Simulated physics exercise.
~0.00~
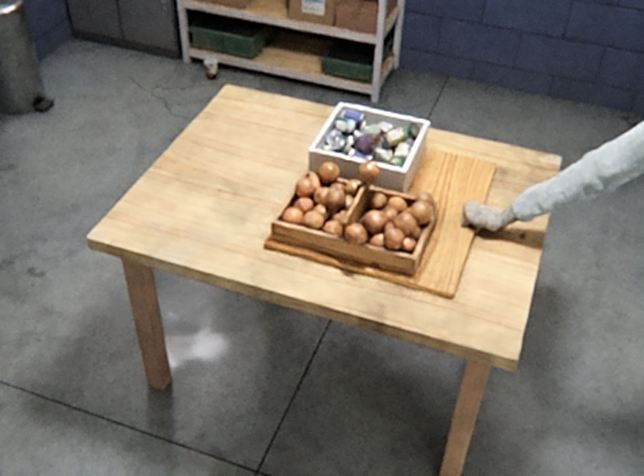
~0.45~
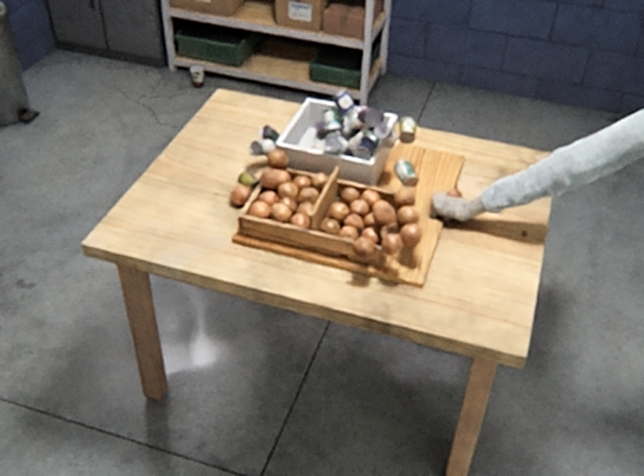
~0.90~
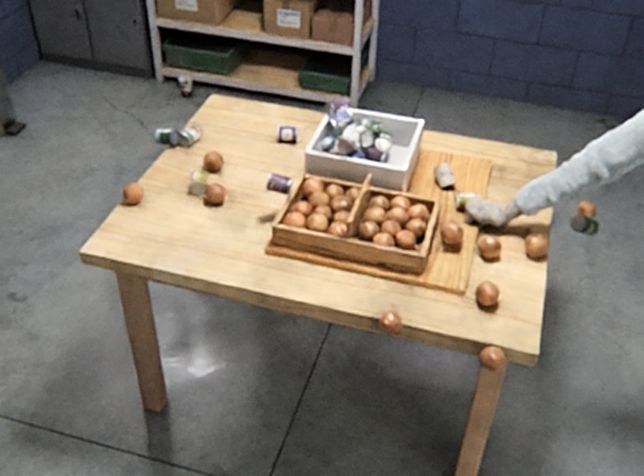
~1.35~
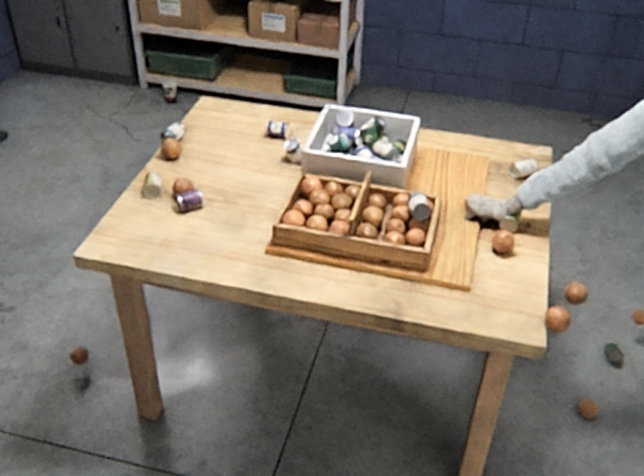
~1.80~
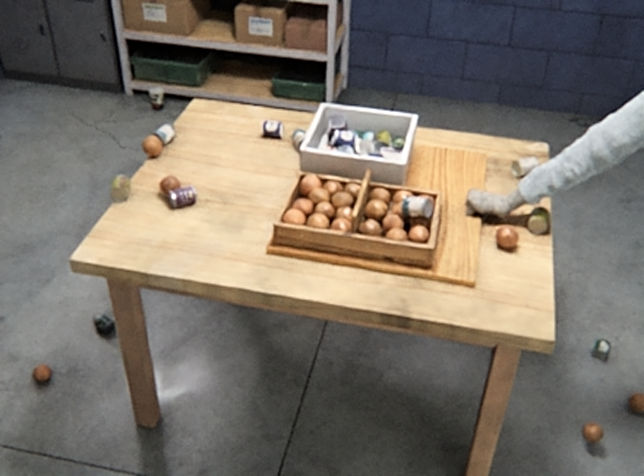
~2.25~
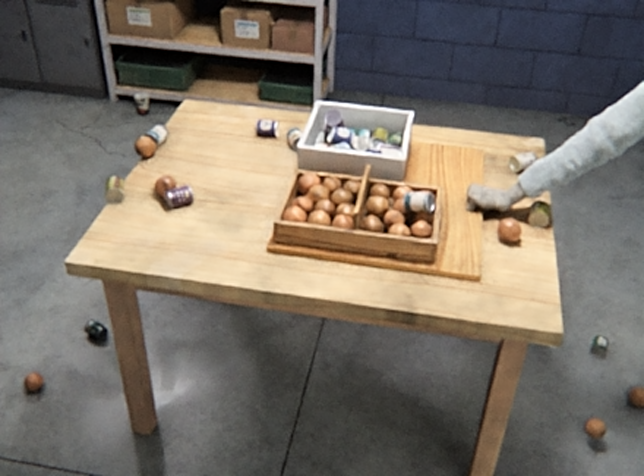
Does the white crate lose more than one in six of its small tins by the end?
Yes, more than one in six of the small tins leave the white crate. They end up scattered outside it, on the table and the floor, and one rests on the onions in the wooden crate.
